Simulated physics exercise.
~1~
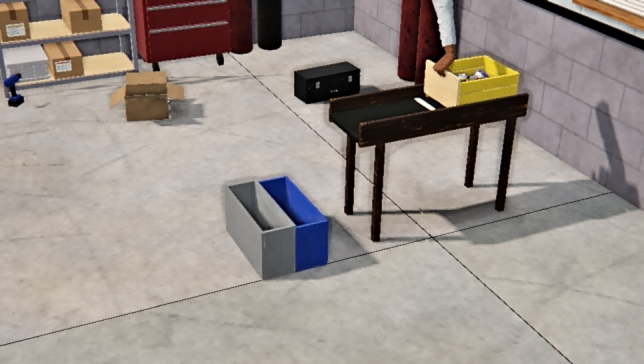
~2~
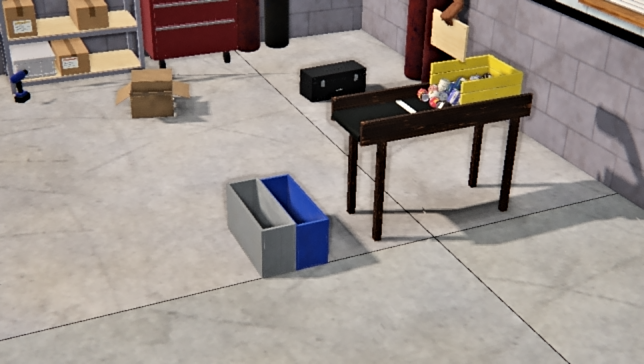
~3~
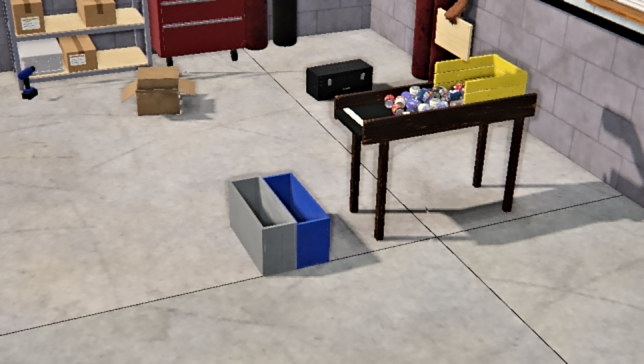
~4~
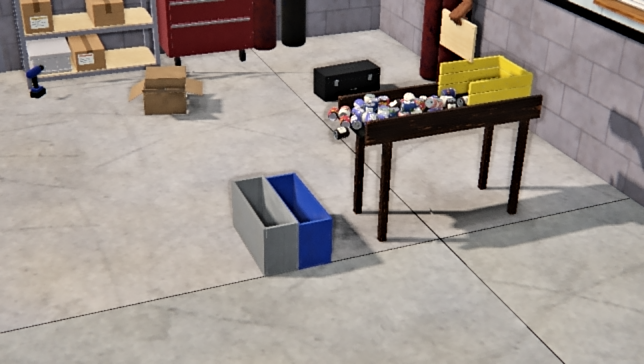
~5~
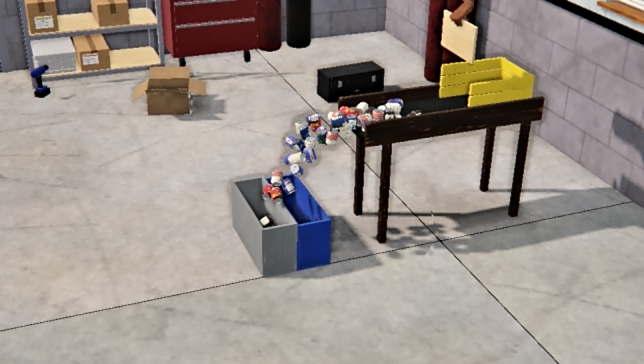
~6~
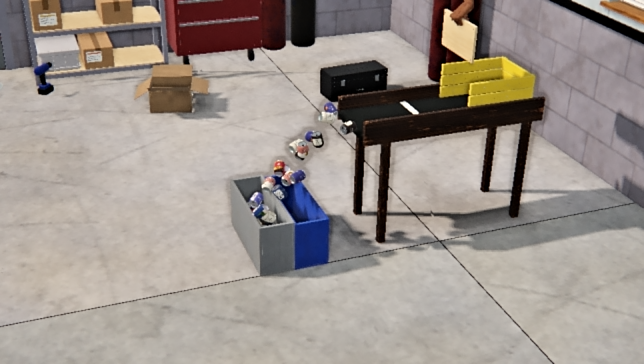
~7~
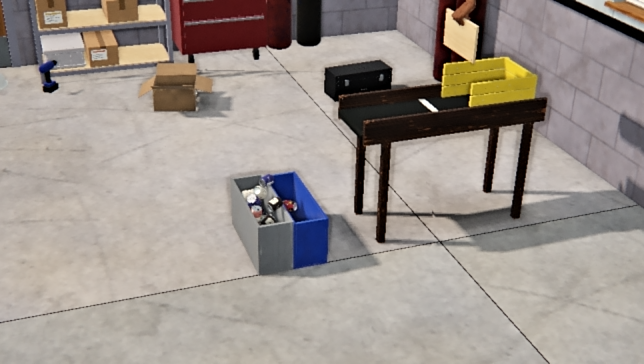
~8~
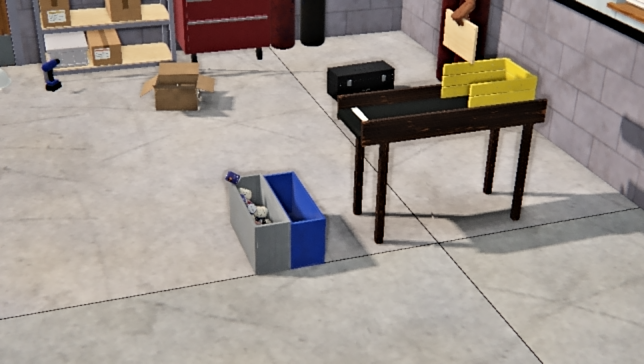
In a garage, a hand pulled up the gate of a yellow pen, and a heap of small cans rode left along a dark belt, then tumbled off its end, nearly all of them landing in the grey bin beyond the blue tub.
